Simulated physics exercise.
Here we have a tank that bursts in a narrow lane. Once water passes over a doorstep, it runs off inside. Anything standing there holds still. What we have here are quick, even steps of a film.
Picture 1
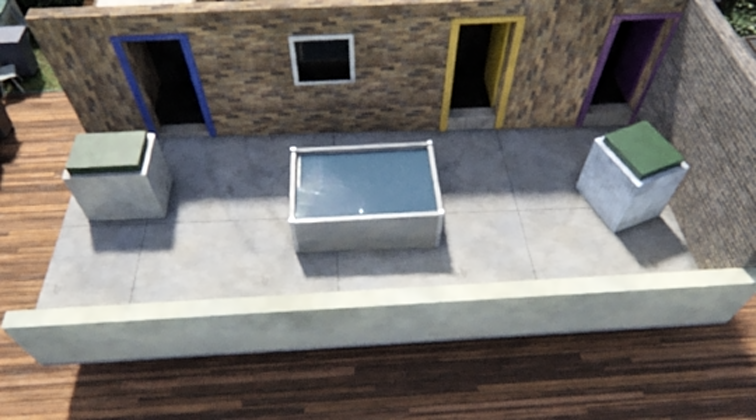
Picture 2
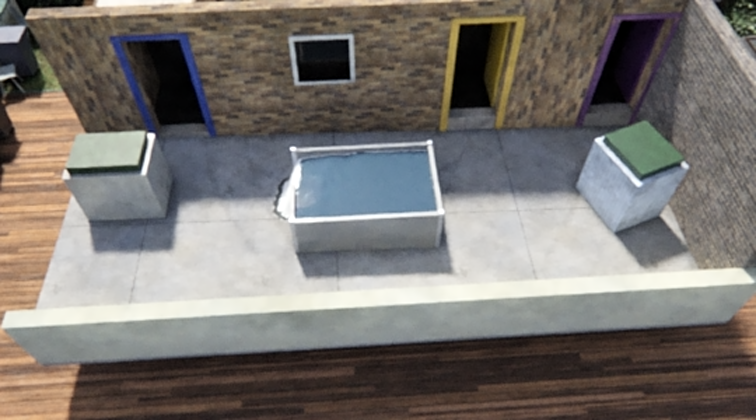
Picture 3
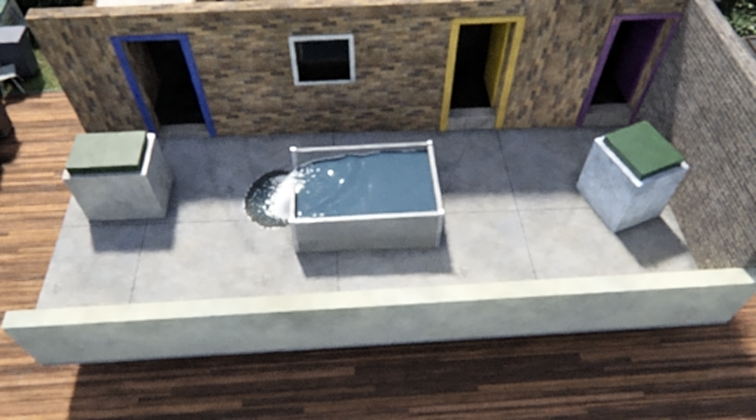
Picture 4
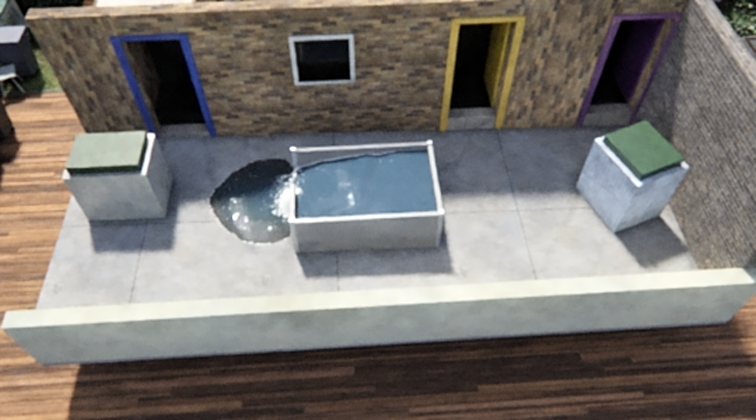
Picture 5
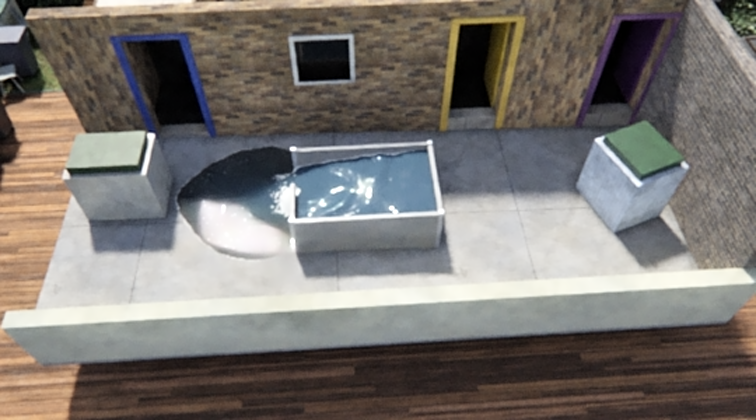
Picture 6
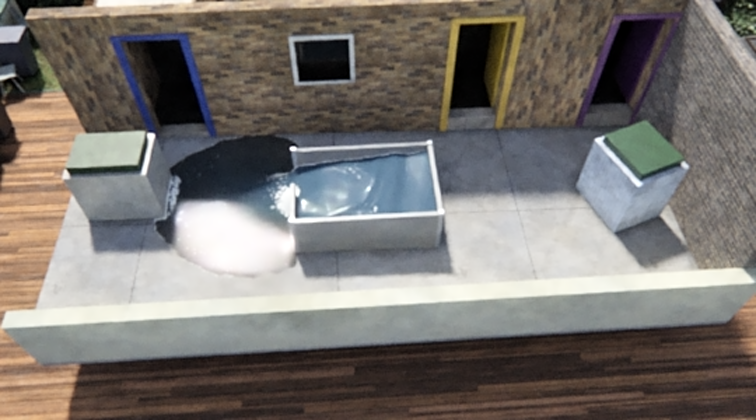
Water bursts from the left side of the open tank and spreads left across the floor.
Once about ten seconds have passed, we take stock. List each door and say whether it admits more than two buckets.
Purple door - admits no more than two; blue door - admits more than two; yellow door - admits no more than two.
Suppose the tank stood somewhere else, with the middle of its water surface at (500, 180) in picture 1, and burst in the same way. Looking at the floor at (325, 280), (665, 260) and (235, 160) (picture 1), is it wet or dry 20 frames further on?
The three spots read swamped, left dry, swamped.
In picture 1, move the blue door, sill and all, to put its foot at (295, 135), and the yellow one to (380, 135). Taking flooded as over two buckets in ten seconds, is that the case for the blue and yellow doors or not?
Briefly, the blue door comes in under while the yellow door comes in under.
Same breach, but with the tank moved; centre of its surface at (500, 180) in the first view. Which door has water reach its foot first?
I'd pick the blue-painted one.
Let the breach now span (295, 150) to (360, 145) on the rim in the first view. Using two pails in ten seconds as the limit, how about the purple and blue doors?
Result - purple: Misses the line; blue: Misses the line.
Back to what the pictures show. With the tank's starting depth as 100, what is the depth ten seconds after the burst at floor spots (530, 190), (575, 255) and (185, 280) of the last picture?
Around 2, 2 and 6 %.
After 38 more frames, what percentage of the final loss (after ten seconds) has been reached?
Close to 80 per cent.
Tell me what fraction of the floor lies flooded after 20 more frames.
My best guess is some 35 %.
A moment on, water covers 25 % of the floor; the purple door not reached, the blue door wet at the sill, nothing in, the yellow door not reached.
Next, water covers 35 % of the floor; the purple door not reached, the blue door under two buckets in, the yellow door not reached.
Then, water covers 35 % of the floor; the purple door not reached, the blue door over two buckets in, the yellow door not reached.
Later, water covers 50 % of the floor; the purple door not reached, the blue door far over two buckets in, the yellow door not reached.
In the end, water covers 75 % of the floor; the purple door wet at the sill, nothing in, the blue door far over two buckets in, the yellow door wet at the sill, nothing in.
